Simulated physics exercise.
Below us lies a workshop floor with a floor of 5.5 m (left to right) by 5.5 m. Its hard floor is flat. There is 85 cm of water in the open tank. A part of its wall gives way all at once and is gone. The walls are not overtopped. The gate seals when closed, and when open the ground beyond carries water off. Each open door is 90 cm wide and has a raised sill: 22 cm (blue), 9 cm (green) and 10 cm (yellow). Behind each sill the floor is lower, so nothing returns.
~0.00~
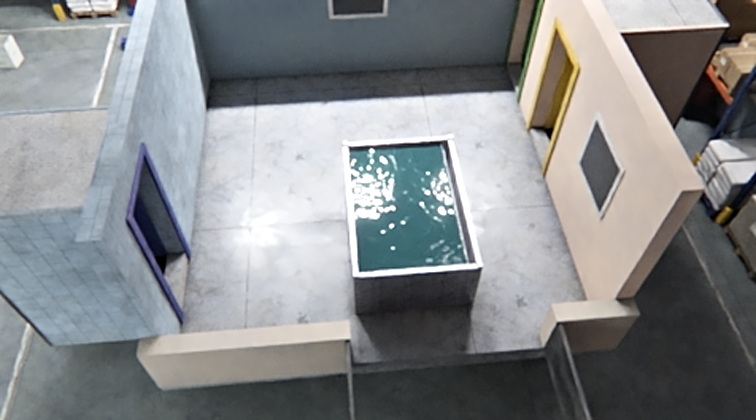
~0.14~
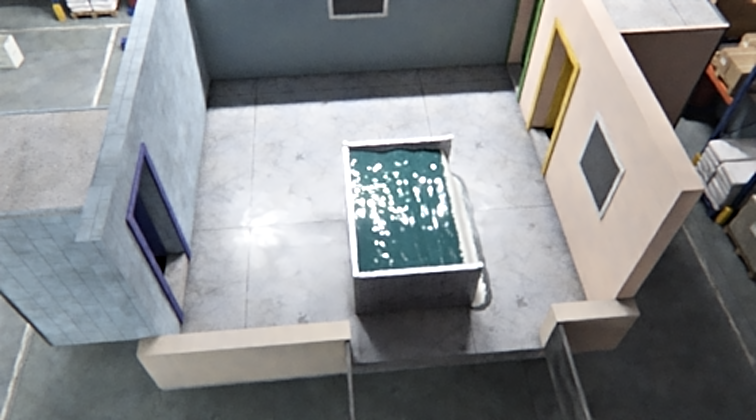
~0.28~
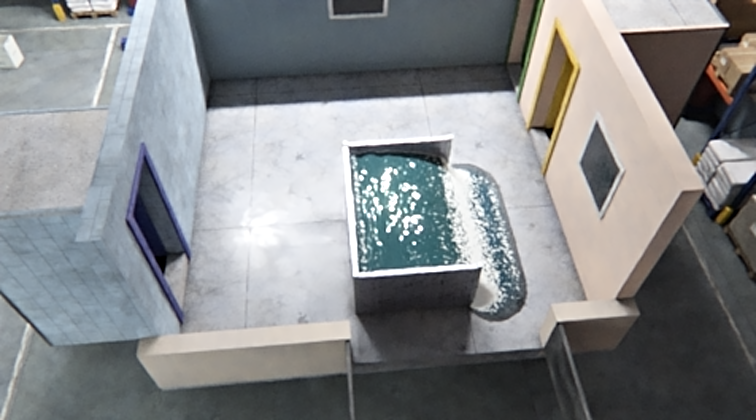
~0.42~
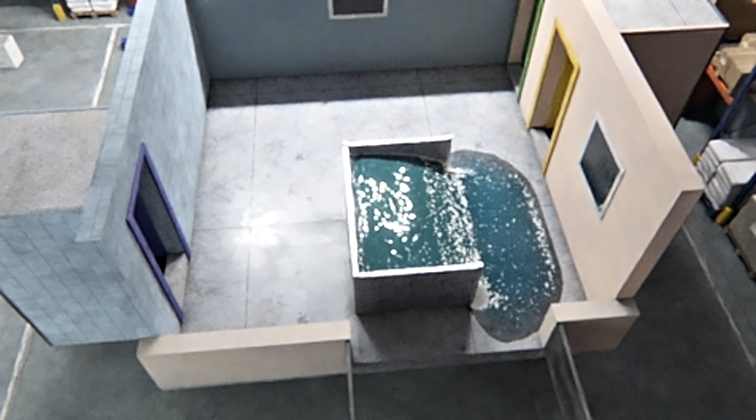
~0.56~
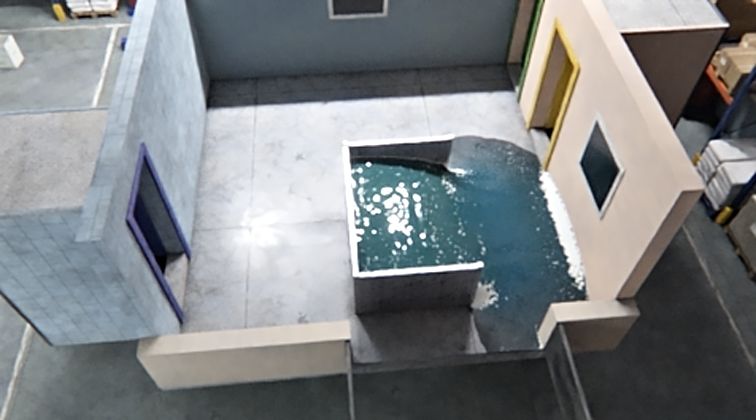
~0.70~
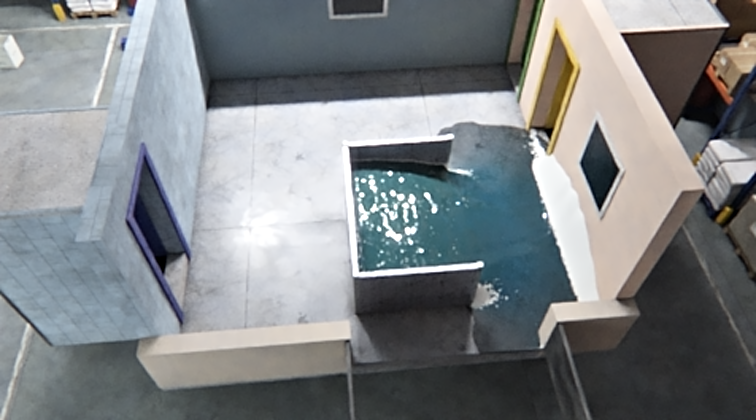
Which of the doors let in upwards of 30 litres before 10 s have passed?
Within that time: At the blue door it does not reach the limit; at the green door it exceeds the limit; at the yellow door it passes the limit.
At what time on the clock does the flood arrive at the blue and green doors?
Blue 3.6 s, green 1.2 s.
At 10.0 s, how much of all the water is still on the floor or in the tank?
Some 66 per cent remains.
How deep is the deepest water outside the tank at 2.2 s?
Roughly 41 cm.
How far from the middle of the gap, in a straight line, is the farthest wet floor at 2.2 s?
Some 4.0 m out.
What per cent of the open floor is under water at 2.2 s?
Some 35 per cent of it.
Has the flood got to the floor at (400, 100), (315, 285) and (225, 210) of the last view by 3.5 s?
In that order: Wet, not reached, still dry.
After 1.4 s water covers 25 % of the floor and is deepest (62 cm) near (587, 326); blue door not reached, green door 6 cm at the sill, 0 L in, yellow door 27 cm at the sill, 48 L in.
After 2.2 s water covers 35 % of the floor and is deepest (41 cm) near (574, 328); blue door not reached, green door 12 cm at the sill, 1 L in, yellow door 20 cm at the sill, 108 L in.
After 3.5 s water covers 60 % of the floor and is deepest (26 cm) near (481, 69); blue door not reached, green door 17 cm at the sill, 41 L in, yellow door 13 cm at the sill, 137 L in.
After 6.0 s water covers 80 % of the floor and is deepest (16 cm) near (230, 83); blue door 3 cm at the sill, 0 L in, green door 13 cm at the sill, 110 L in, yellow door 11 cm at the sill, 141 L in.
After 10.0 s water covers 95 % of the floor and is deepest (13 cm) near (276, 353); blue door 6 cm at the sill, 0 L in, green door 8 cm at the sill, 122 L in, yellow door 6 cm at the sill, 143 L in.
